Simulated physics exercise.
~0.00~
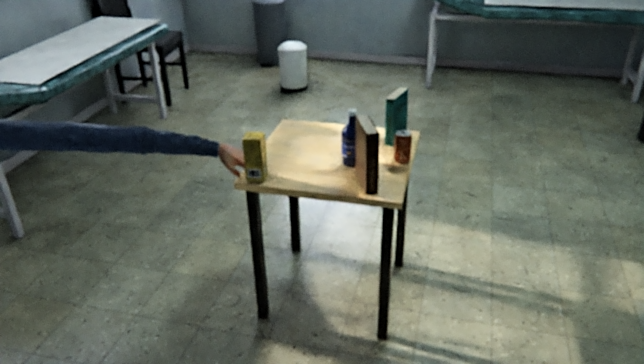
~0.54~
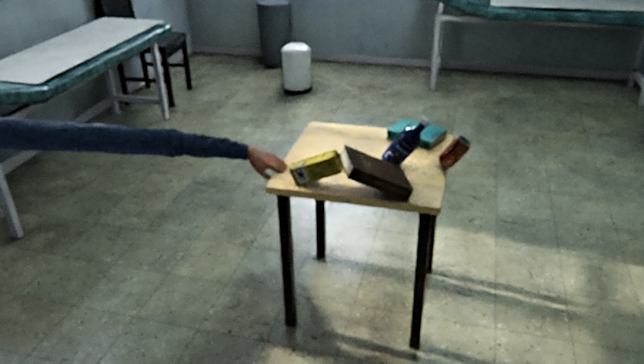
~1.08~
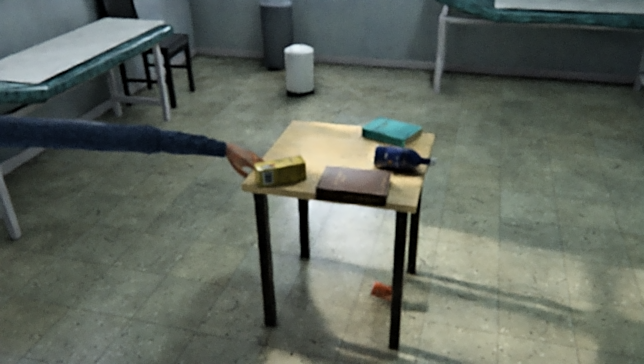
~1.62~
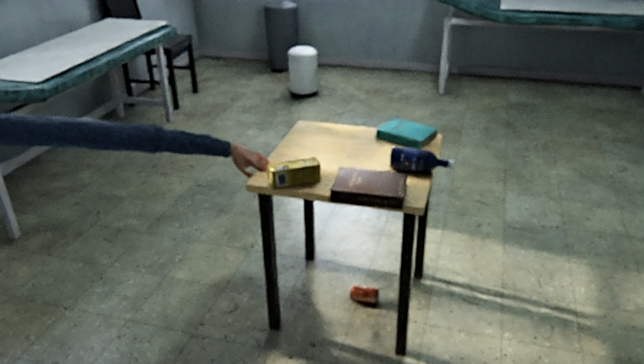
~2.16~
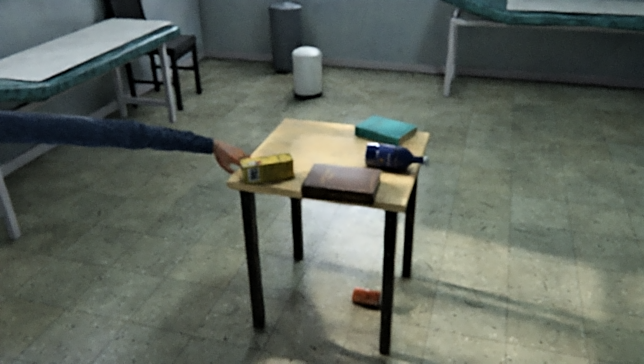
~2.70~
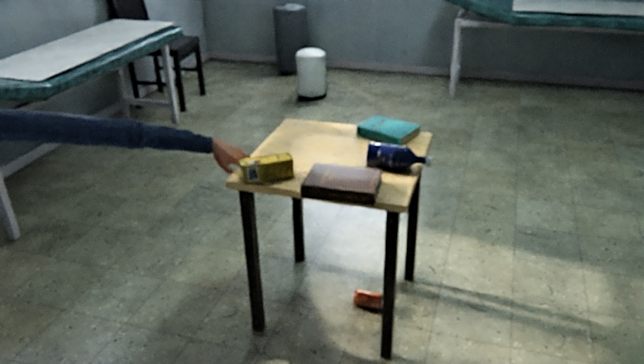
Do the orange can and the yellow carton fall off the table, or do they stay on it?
The orange can goes over the edge and ends up on the floor, while the yellow carton tips onto its side but stays on the table.
A small wooden table, with a hand at its left edge, jerked right and then shifted back and forth, toppling the books, yellow carton and blue bottle, which stayed lying on top, while the orange can fell and ended up on the floor.
